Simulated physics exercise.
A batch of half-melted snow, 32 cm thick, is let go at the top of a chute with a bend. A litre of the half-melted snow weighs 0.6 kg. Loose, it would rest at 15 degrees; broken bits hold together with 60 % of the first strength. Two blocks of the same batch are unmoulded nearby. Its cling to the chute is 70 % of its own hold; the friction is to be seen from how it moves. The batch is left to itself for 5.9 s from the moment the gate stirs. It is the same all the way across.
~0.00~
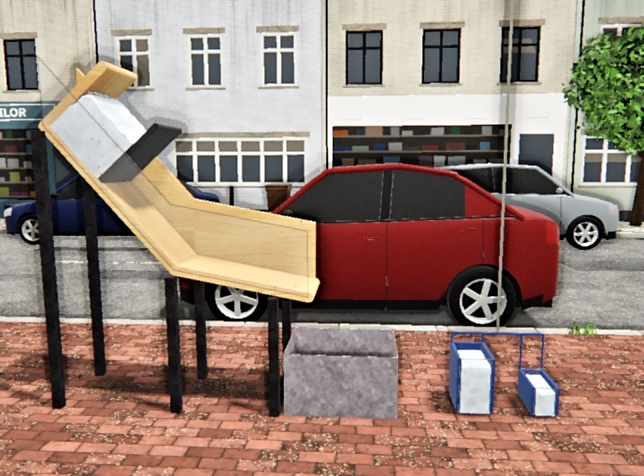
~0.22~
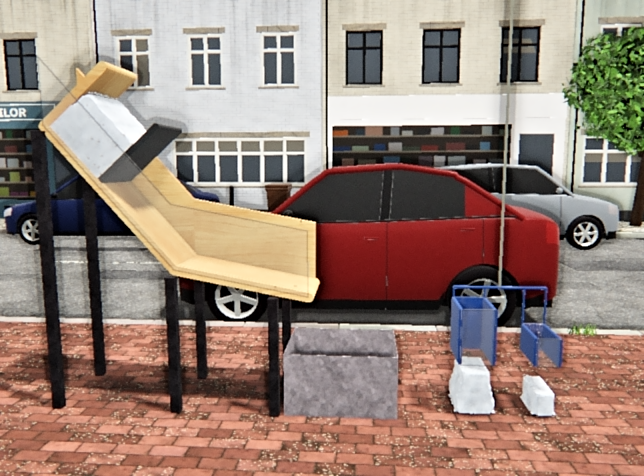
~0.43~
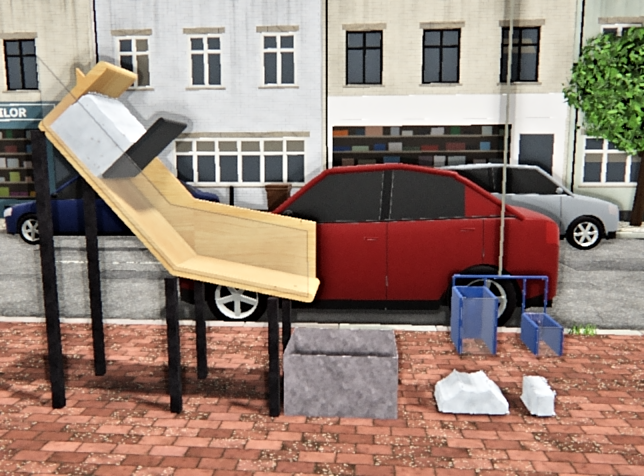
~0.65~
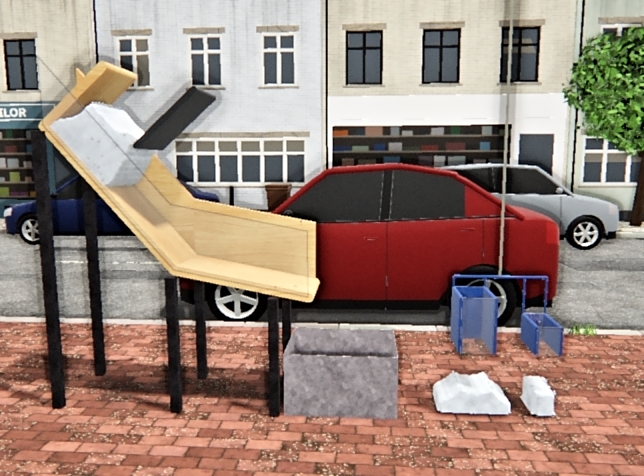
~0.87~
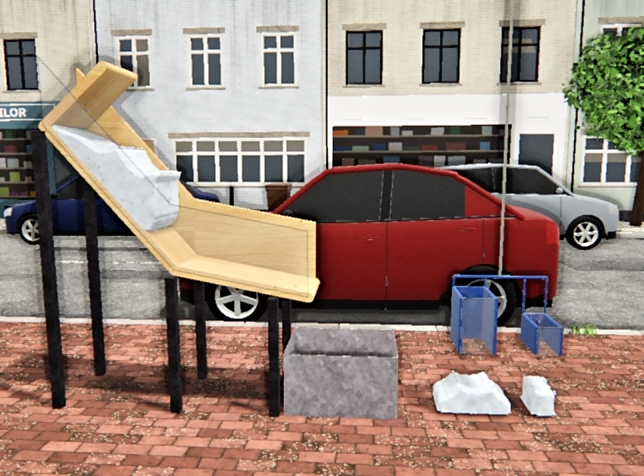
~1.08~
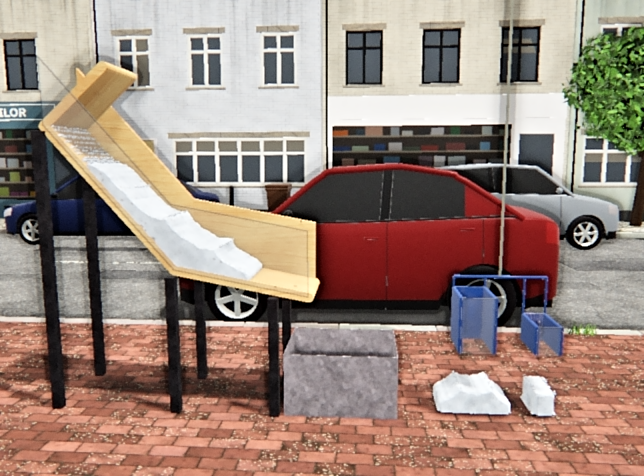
Half-melted snow slides down a wooden chute after the taller unmoulded block slumps nearby.
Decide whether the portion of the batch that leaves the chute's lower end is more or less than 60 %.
The result is more than 60 %.
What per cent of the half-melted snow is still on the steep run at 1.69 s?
Some 1 per cent.
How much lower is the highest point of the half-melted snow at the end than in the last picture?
About 0 cm.
After 1.69 s, 1 % is on the steep run, 67 % on the flatter one and 32 % past the end.
After 2.41 s, 1 % is on the steep run, 31 % on the flatter one and 68 % past the end.
After 3.12 s, 1 % is on the steep run, 31 % on the flatter one and 68 % past the end.
After 3.84 s, 1 % is on the steep run, 31 % on the flatter one and 68 % past the end.
After 6.30 s, 1 % is on the steep run, 31 % on the flatter one and 68 % past the end.
